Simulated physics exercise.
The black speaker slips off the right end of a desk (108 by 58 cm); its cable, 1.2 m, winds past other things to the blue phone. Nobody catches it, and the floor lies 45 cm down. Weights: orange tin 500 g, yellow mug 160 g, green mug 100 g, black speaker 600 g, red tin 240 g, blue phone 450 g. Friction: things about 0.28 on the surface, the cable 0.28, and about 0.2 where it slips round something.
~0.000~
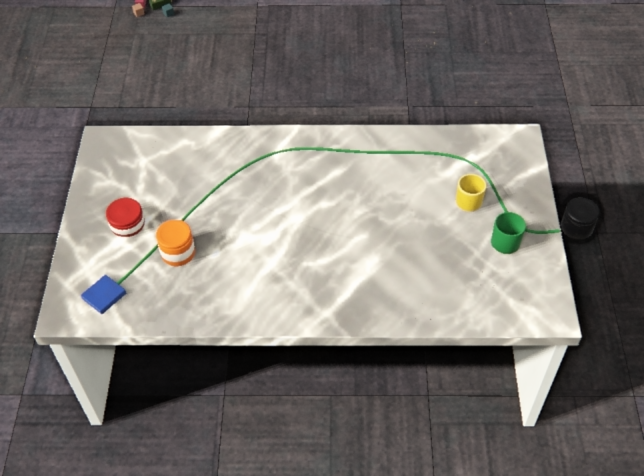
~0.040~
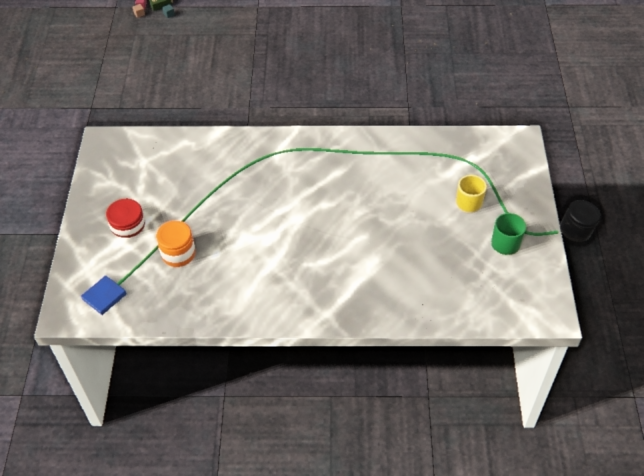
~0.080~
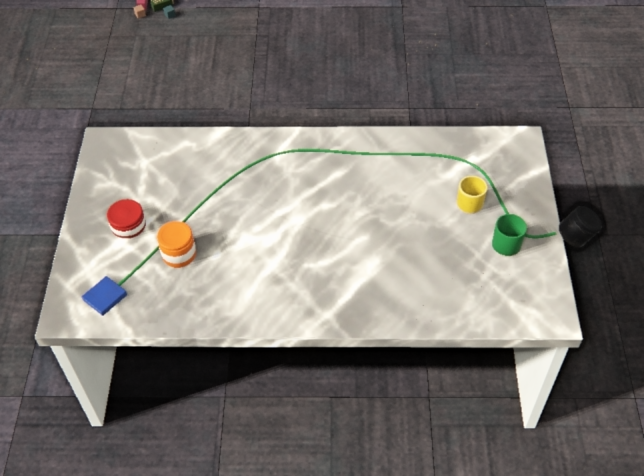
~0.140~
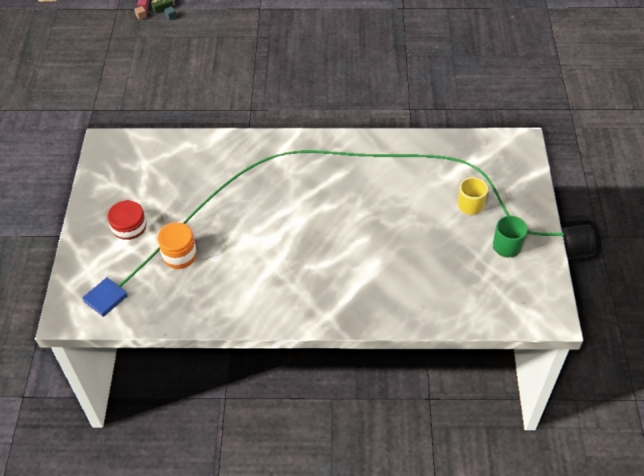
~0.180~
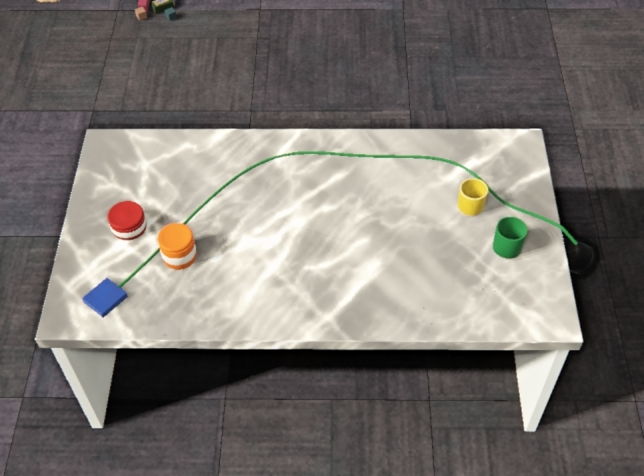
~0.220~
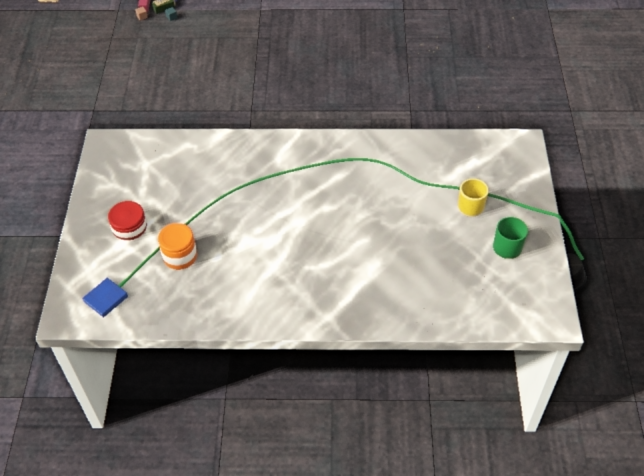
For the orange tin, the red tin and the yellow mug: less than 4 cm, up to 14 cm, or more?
In order: The orange tin slides into the middle band; the red tin stays in the low band; the yellow mug ends far away.
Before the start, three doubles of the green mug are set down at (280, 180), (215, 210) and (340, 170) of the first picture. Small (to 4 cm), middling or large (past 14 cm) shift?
In that order: Large, large, large.
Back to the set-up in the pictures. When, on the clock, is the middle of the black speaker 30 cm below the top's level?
That is: 0.30 s.
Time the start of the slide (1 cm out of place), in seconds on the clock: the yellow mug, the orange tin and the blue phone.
Yellow mug 0.30 s, orange tin 0.34 s, blue phone 0.34 s.
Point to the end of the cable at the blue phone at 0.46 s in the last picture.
Around (175, 255).
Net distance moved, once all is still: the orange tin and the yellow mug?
About: Orange tin 10 cm, yellow mug 25 cm.
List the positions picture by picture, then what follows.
Orange tin (173, 233); red tin (123, 211); yellow mug (472, 184); cable runs through (440, 154) (336, 150) (238, 171), in the first frame.
Black speaker (583, 212); cable runs through (336, 151), in the second frame.
Black speaker (580, 227); cable runs through (337, 152), in the third frame.
Black speaker (578, 242); cable runs through (337, 153), in the fourth frame.
Black speaker (574, 256); cable runs through (535, 215) (338, 154), in the fifth frame.
Orange tin (175, 236); red tin (126, 214); yellow mug (474, 189); cable runs through (561, 221) (451, 187) (353, 160) (251, 183), in the sixth frame.
After 0.5 s, the cable's tail end at (175, 255); yellow mug 16 cm off its start, orange tin 7 cm off its start, blue phone 14 cm off its start.
After 0.7 s, the cable's tail end at (235, 225); yellow mug 27 cm off its start, orange tin 10 cm off its start, blue phone 29 cm off its start.
After 1.0 s, the cable's tail end at (239, 223); yellow mug 27 cm off its start at (486, 296), orange tin 10 cm off its start at (196, 269), blue phone 30 cm off its start at (222, 215).
After 1.2 s, the cable's tail end at (239, 223); yellow mug 27 cm off its start, orange tin 10 cm off its start, blue phone 30 cm off its start.
After 2.4 s, the cable's tail end at (239, 223); yellow mug 27 cm off its start at (486, 296), orange tin 10 cm off its start at (196, 269), red tin 0 cm off its start at (125, 214), blue phone 30 cm off its start at (222, 215).
